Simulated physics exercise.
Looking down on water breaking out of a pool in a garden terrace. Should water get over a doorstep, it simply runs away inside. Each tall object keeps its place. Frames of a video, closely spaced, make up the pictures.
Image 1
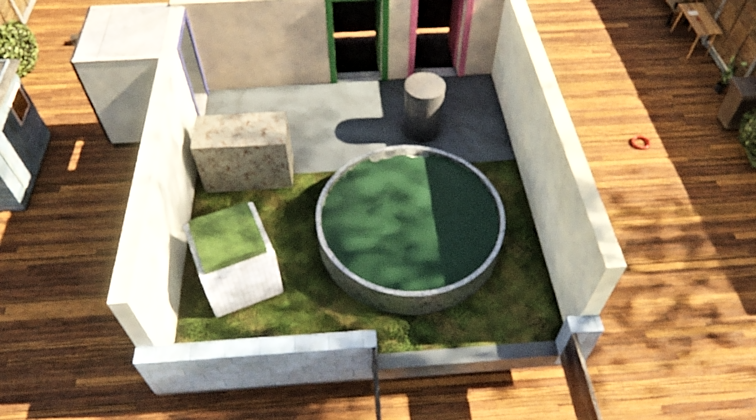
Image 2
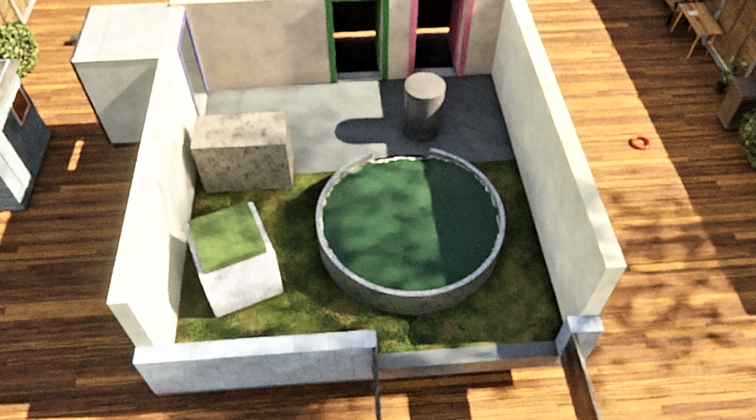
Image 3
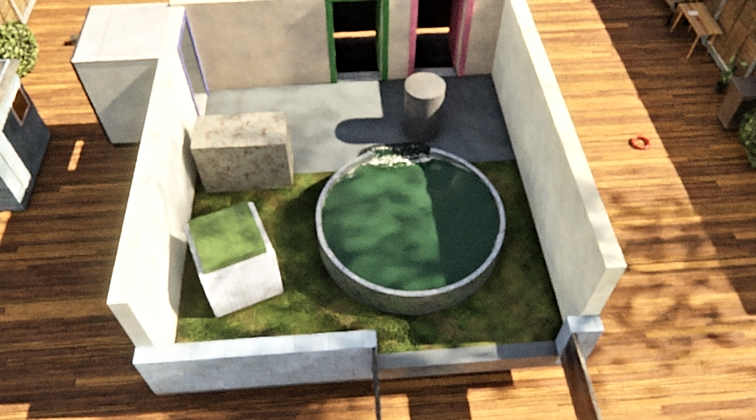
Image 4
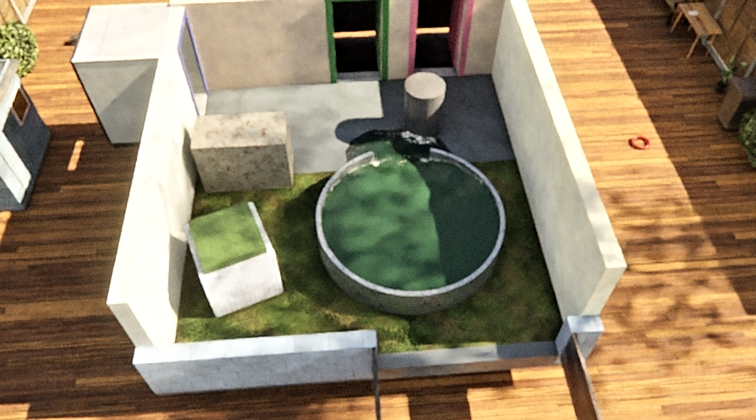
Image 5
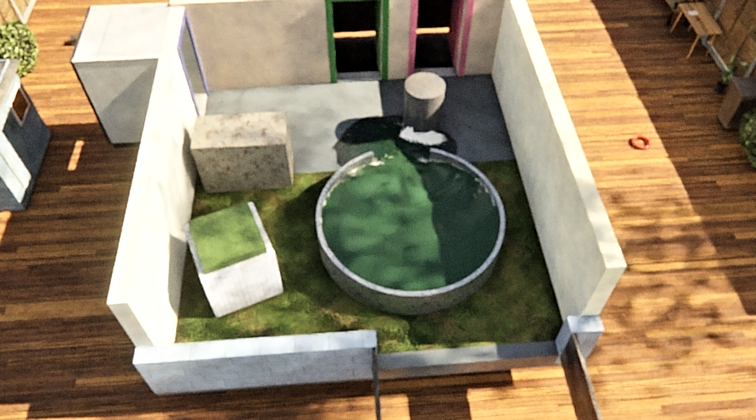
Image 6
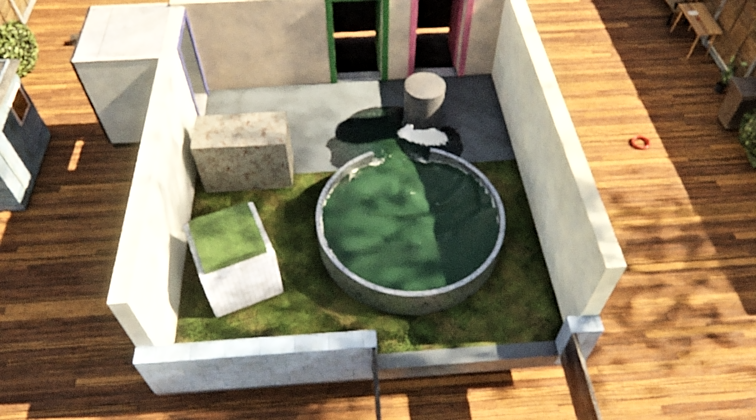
A small walled garden terrace on a wooden deck is seen from above by a camera that stays still. A round grey pool of dark green water sits on the grass, with pale blocks to its left, a short cylinder behind it, and green-edged and pink-edged doorways at the back. The pool's far rim opens, and water pours through the gap and spreads in a dark patch across the grey paving.
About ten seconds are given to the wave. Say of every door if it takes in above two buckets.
Pink door: Overshoots; blue door: Overshoots; green door: Overshoots.
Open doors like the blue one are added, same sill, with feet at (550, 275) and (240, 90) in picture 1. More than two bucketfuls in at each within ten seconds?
Well, one comes out lower, the other comes out higher.
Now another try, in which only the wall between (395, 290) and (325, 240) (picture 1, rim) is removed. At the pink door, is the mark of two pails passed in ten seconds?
The pink one ends up below.
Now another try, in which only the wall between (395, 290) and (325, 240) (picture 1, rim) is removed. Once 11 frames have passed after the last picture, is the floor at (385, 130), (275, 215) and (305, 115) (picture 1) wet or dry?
The three spots, in order, are spared, inundated and spared.
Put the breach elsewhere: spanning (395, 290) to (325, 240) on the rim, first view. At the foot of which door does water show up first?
It would be the one in blue.
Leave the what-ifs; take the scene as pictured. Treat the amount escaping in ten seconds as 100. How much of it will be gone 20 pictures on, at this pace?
Result, approximate: 30 per cent.
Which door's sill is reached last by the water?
Answer: The blue-painted one.
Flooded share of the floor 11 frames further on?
I make it 35 per cent.
A moment on, water covers 25 % of the floor; the pink door not reached, the blue door not reached, the green door under two buckets in.
Next, water covers 35 % of the floor; the pink door wet at the sill, nothing in, the blue door not reached, the green door far over two buckets in.
Then, water covers 50 % of the floor; the pink door under two buckets in, the blue door over two buckets in, the green door far over two buckets in.
Later, water covers 65 % of the floor; the pink door over two buckets in, the blue door far over two buckets in, the green door far over two buckets in.
In the end, water covers 85 % of the floor; the pink door over two buckets in, the blue door far over two buckets in, the green door far over two buckets in.
